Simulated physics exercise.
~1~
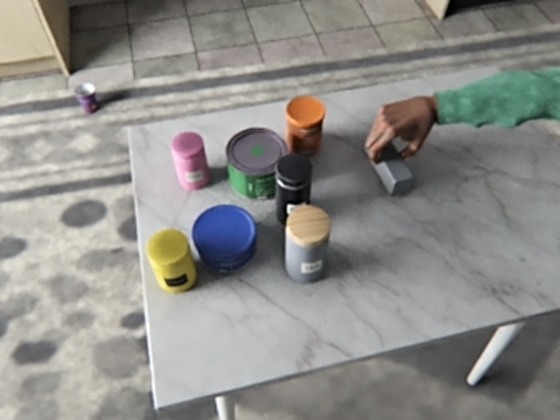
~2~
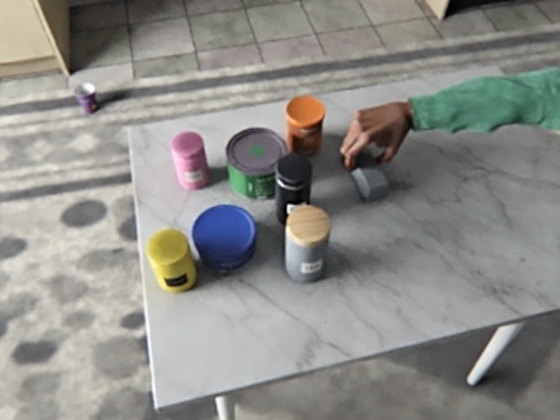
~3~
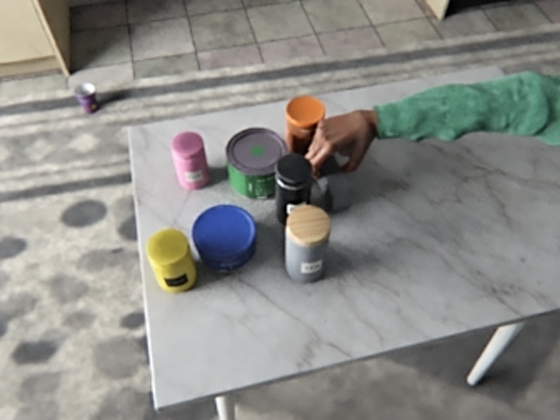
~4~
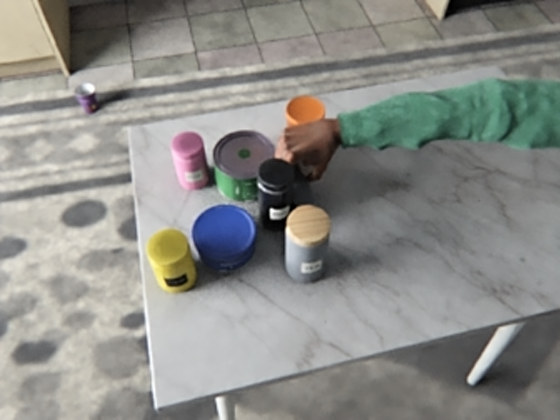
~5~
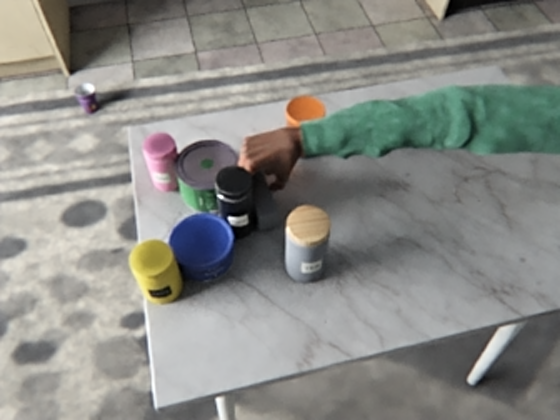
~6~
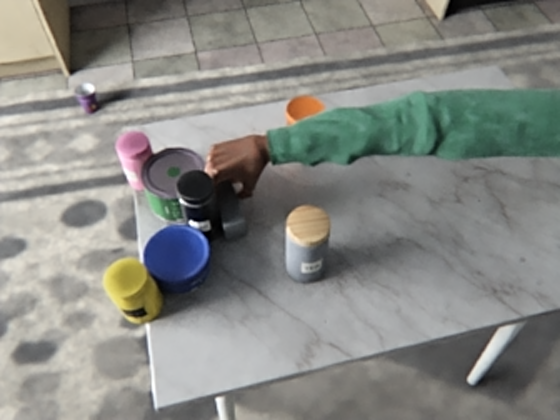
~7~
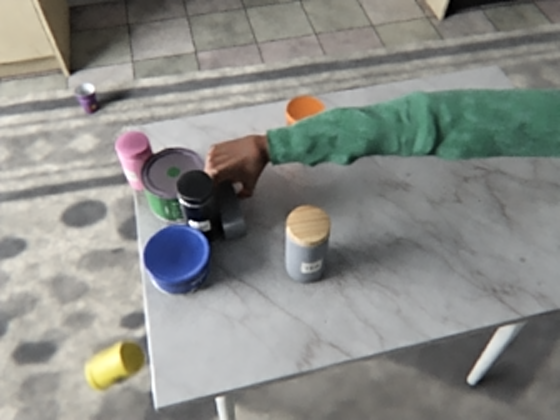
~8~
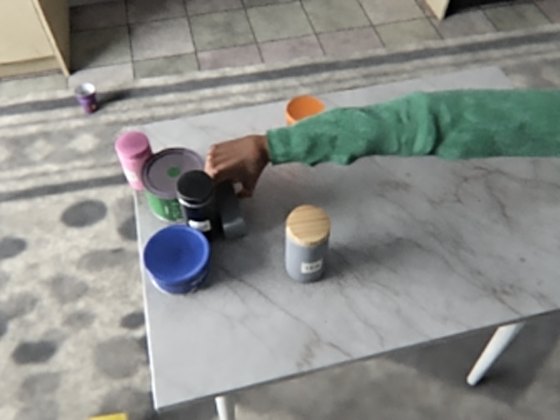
On a pale marble-patterned tabletop, seven containers stand clustered near the left end while a hand in a green sleeve holds a grey block to their right. The hand slides the block left, passing between the orange tin and the grey jar with the wooden lid, until it meets the black jar. The black jar moves into the green tub, and soon the pink jar, blue tub and yellow jar shift left too. The hand stops, and the yellow jar tips off the edge and falls toward the floor. The other six remain on the table, the orange and grey ones unmoved.
